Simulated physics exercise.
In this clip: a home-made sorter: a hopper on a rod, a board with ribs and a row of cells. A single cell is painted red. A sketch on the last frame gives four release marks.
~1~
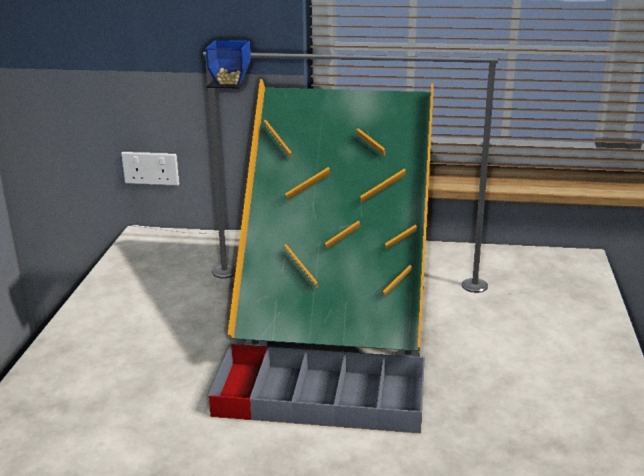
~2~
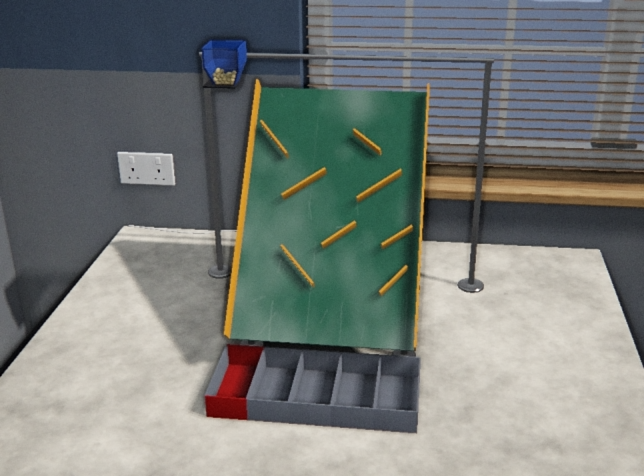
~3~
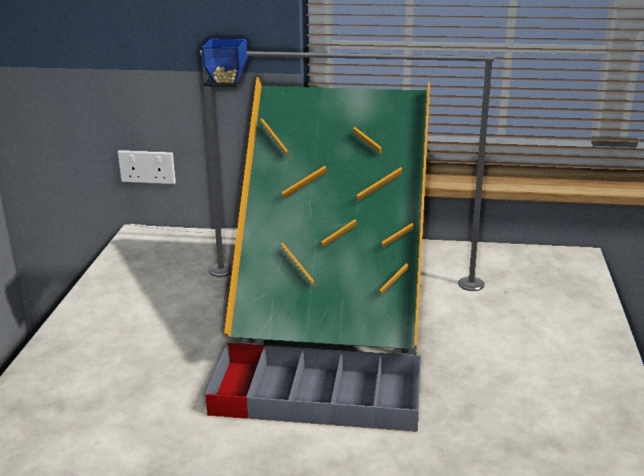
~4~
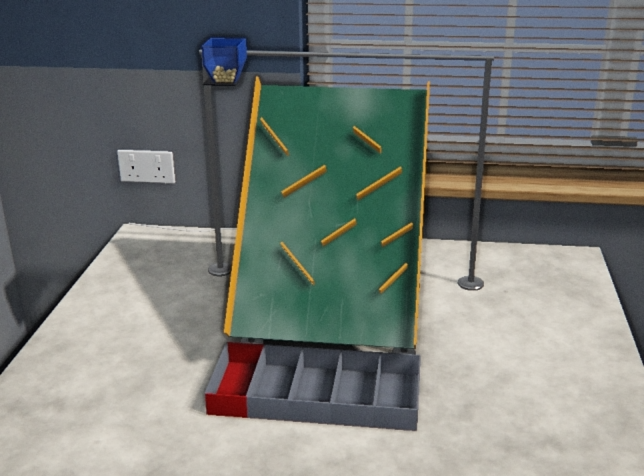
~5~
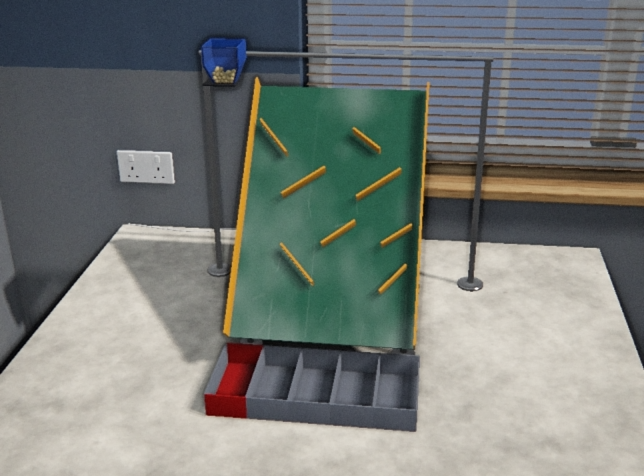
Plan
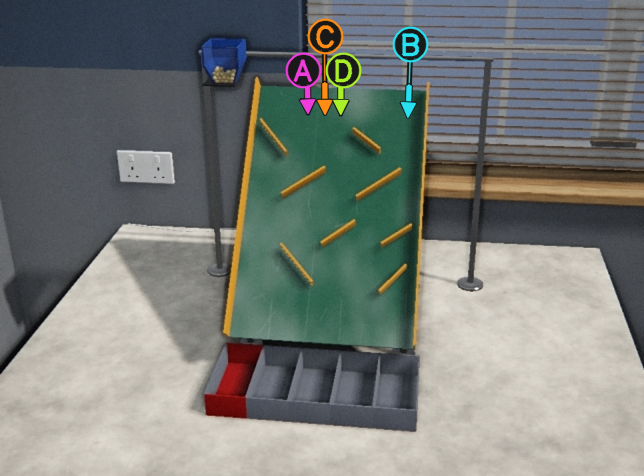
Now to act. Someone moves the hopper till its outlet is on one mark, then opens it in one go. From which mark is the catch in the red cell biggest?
A.
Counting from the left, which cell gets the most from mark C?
It is the first one.
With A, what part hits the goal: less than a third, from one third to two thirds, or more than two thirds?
More than two thirds.
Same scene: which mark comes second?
That is mark C.
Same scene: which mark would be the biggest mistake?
Mark B.
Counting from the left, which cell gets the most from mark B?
It is the third one.
On the marked copy, mark A meets the board at (307, 108); mark B meets the board at (408, 112); mark C meets the board at (325, 109); mark D meets the board at (340, 109).
For mark A, nearly all in the red cell, a stray few in other cells, a stray few outside the box.
For mark B, none in the red cell, all in other cells.
For mark C, about two thirds in the red cell, about a third in other cells.
For mark D, about a third in the red cell, about two thirds in other cells.
